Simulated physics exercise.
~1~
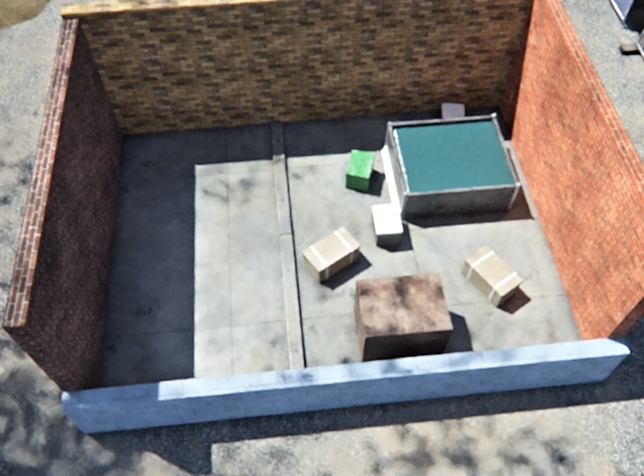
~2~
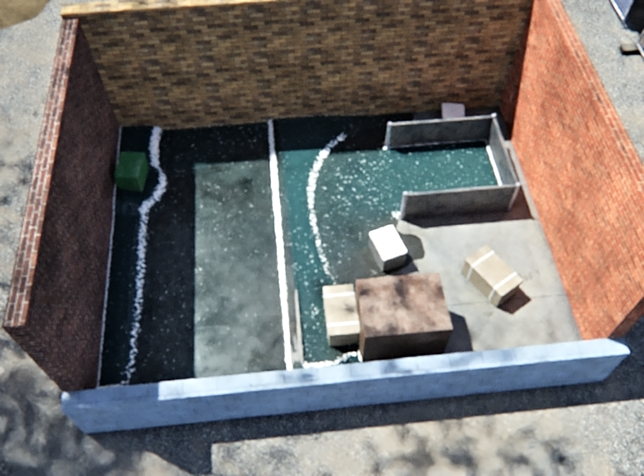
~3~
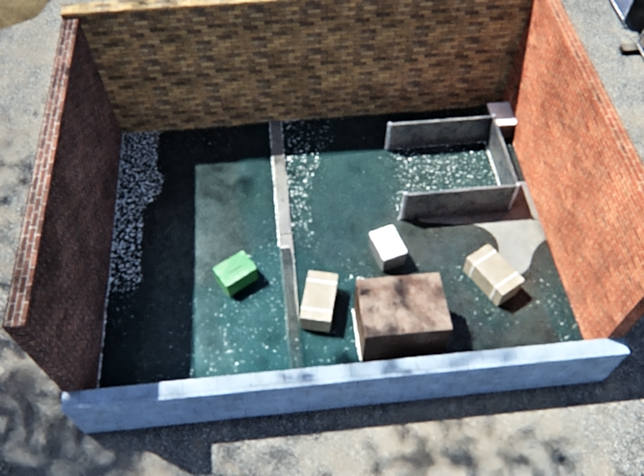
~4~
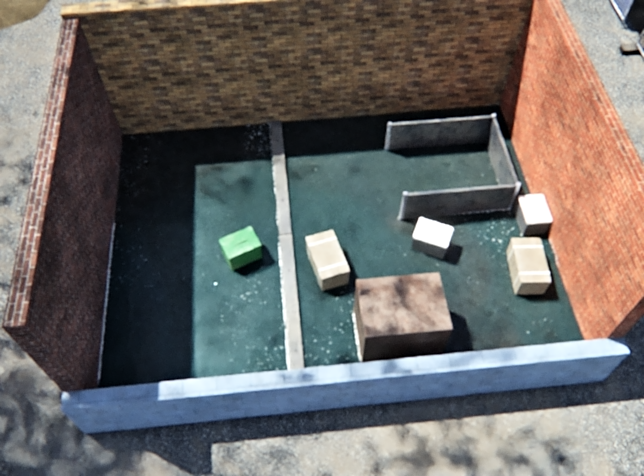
Walled concrete pad flooding as tank water bursts out, sweeping a green chest over the low kerb, where it ends afloat.
